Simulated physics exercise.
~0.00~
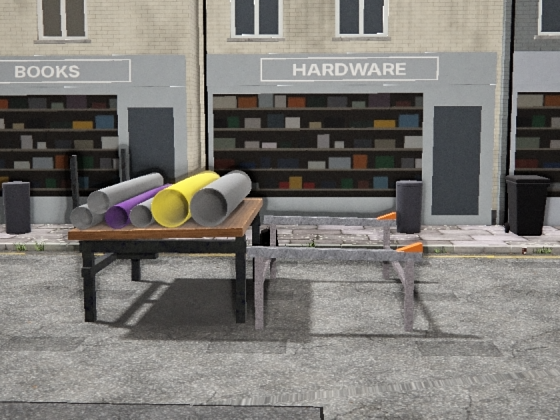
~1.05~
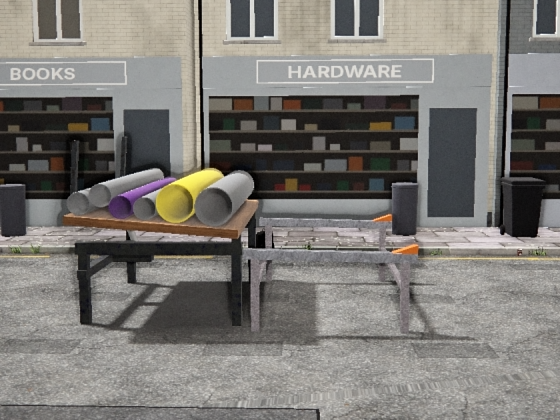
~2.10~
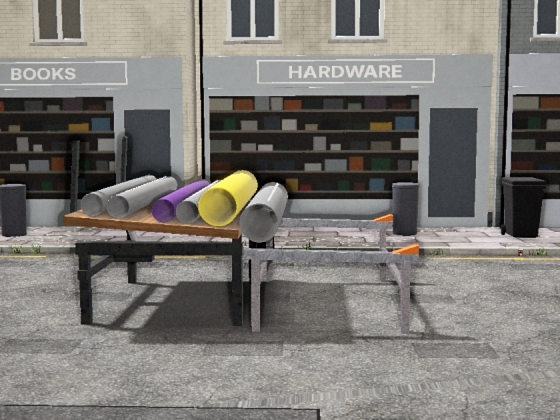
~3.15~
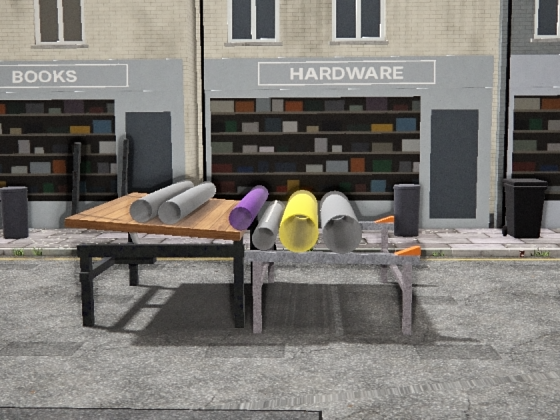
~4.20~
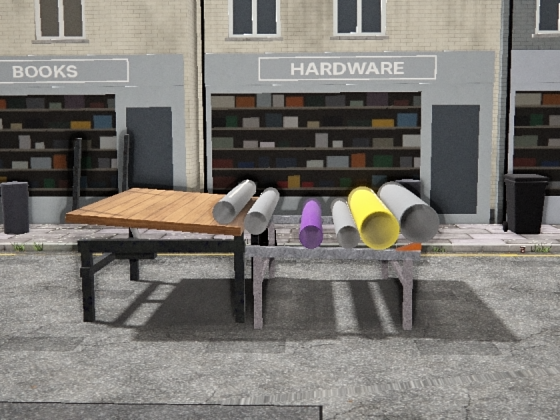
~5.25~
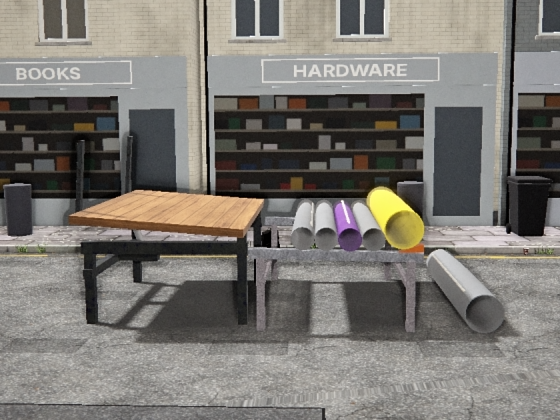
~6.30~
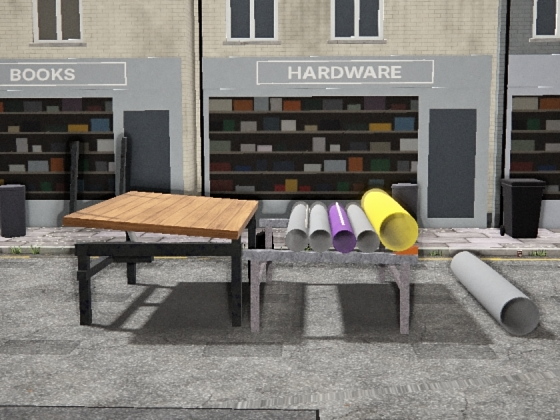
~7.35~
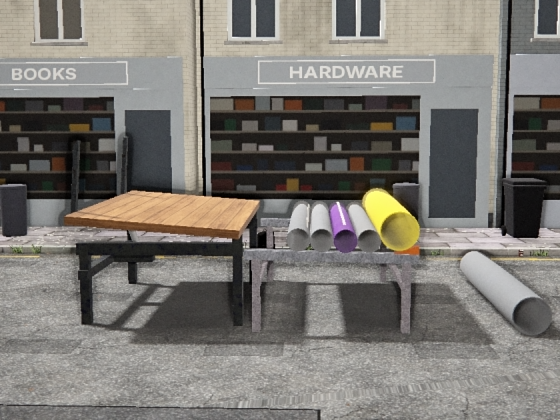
Six plastic pipes rolled right off a tilted wooden table onto the metal rack beside it, and the leading grey one tumbled over the far end to the ground, while the yellow, the purple and three grey ones came to rest on the rack.
